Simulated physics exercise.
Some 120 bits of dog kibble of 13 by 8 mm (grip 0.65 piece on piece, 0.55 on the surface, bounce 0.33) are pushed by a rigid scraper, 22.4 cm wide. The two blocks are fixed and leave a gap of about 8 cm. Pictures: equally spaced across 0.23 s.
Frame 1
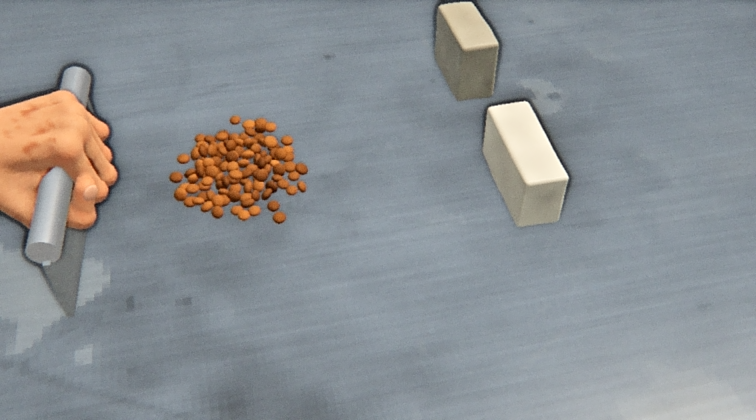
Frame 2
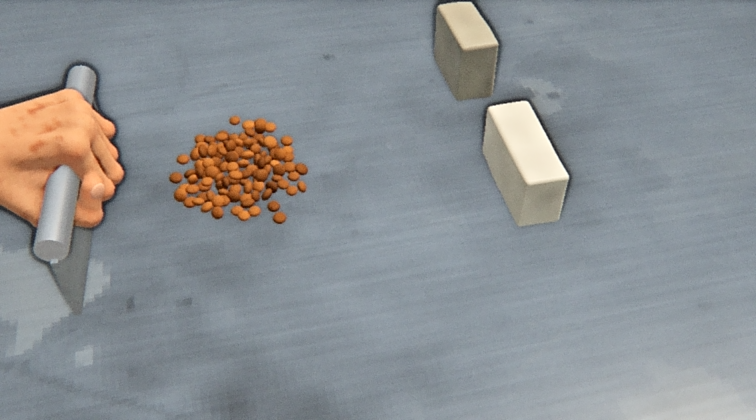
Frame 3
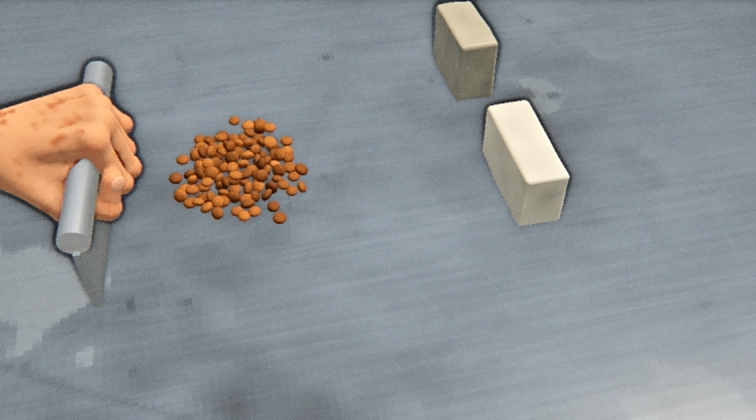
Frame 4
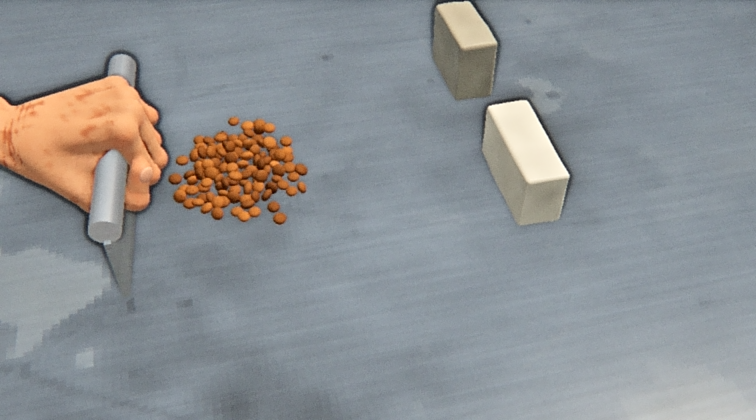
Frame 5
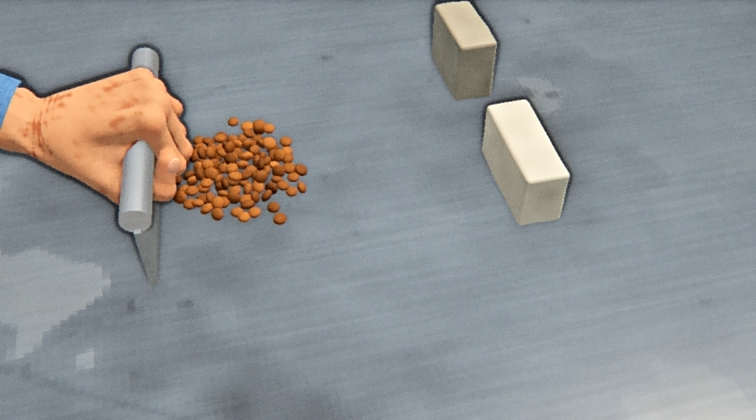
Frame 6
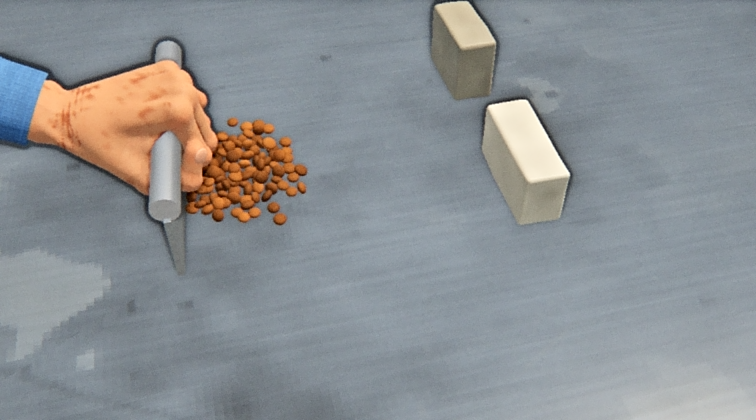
A hand gripping a gray scraper slides right across a gray surface into a pile of brown pellets near two pale blocks.
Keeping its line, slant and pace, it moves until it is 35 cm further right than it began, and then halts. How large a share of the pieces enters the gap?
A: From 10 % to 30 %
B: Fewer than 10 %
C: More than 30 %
From 10 % to 30 % (A).
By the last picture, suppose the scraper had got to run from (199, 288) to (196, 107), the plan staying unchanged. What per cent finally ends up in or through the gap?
In or through the gap: 0%.
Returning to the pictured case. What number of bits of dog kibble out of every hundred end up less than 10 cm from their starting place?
I'd put it at close to 5 percent.
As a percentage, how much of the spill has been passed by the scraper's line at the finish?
I'd estimate close to 10 per cent.
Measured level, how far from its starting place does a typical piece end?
24 cm.
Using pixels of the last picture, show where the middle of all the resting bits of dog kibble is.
Look at about (453, 114), that's the middle.
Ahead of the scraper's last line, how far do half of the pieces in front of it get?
About 2 cm from the line.
Then, 0.28 s after the last picture, scraper 23 cm from its start, spill 16 cm wide; held up before the blocks 100 %.
Then, 0.56 s after the last picture, scraper 36 cm from its start, spill 21 cm wide; in or through the gap 5 %, round the far block 5 %, held up before the blocks 90 %.
Then, 0.79 s after the last picture, scraper 36 cm from its start, spill 22 cm wide; in or through the gap 15 %, round the far block 5 %, held up before the blocks 80 %.
In the end, in or through the gap 15 %, round the near block 0 %, round the far block 5 %, held up before the blocks 80 %.
